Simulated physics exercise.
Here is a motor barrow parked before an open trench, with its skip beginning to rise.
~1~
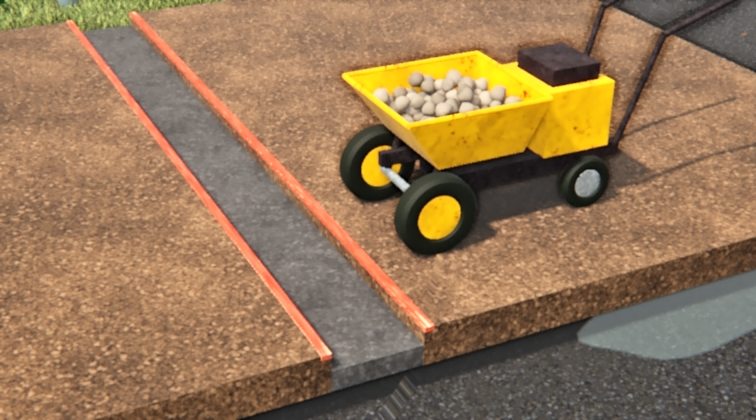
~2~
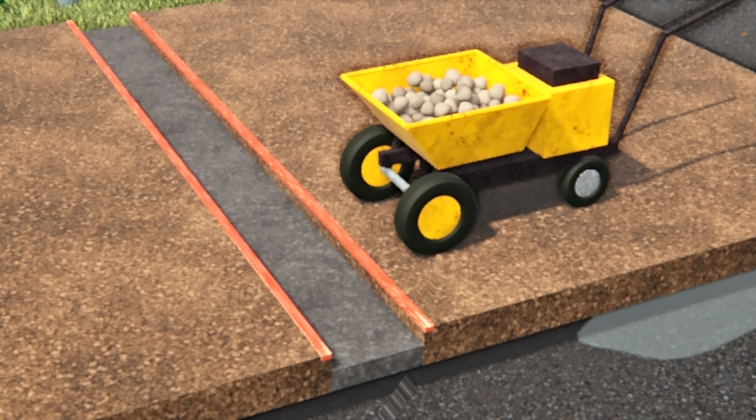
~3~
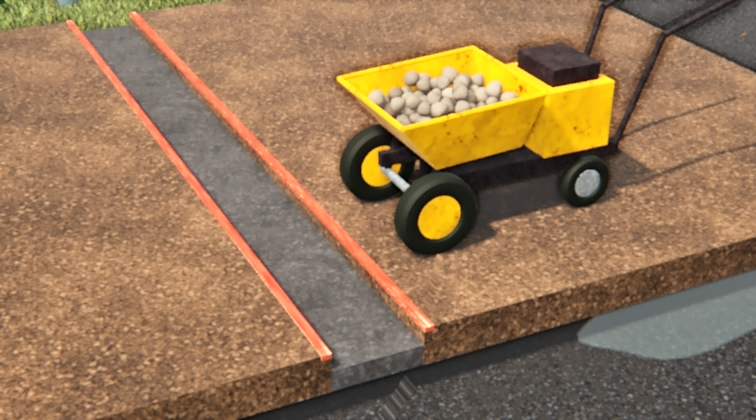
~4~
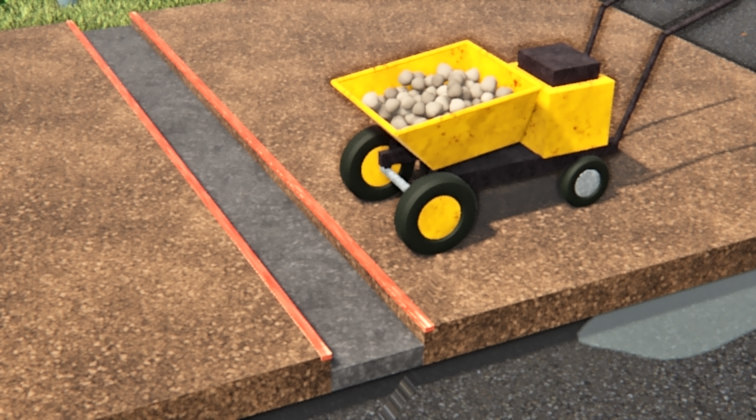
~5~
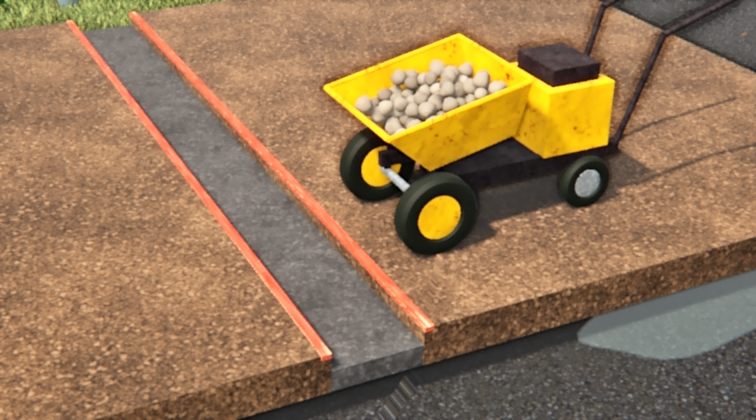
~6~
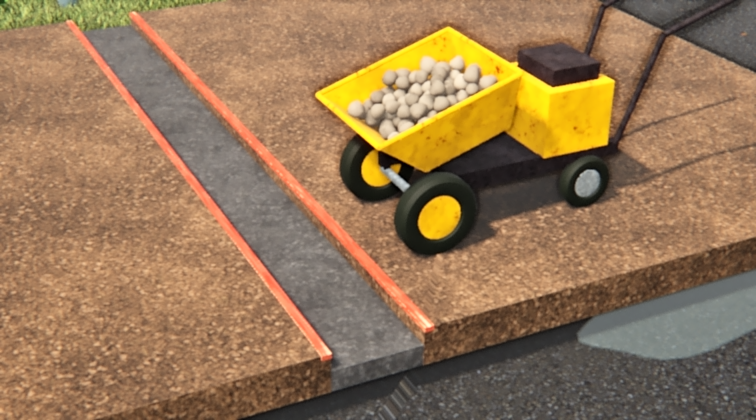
On brown ground beside a shallow grey trench edged in orange, a parked yellow motor barrow slowly tilting its skip of pebbles forward.
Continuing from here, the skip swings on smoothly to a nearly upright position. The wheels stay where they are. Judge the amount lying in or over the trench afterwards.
The portion in the trench is the greater one.
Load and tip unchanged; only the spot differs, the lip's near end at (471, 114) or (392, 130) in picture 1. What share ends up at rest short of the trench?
About 20 percent the first time, about 0 percent the second.
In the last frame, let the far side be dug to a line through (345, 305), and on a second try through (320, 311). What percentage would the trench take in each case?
Lab note: Case 1 near 10 percent, case 2 near 50 percent.
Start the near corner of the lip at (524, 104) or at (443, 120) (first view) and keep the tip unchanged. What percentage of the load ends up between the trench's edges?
Result: 20 in a hundred, then 100 in a hundred.
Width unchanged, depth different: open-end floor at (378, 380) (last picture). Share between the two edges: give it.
It works out to some 90 per cent.
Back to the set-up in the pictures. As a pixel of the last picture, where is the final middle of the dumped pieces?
About (278, 252).
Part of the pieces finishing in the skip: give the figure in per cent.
Some 0 per cent.
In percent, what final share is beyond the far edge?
I'd put it at some 20 per cent of the load.
Soon after the last picture, skip tipped steeply; all in the skip.
A little later, skip tipped right over; most in the skip; a small part in or heaped over the trench; a stray few falling.
Later still, skip tipped right over; about a quarter in the skip; about two thirds in or heaped over the trench; a small part beyond it.
By the end, skip tipped right over; a stray few in the skip; most in or heaped over the trench; about a quarter beyond it.
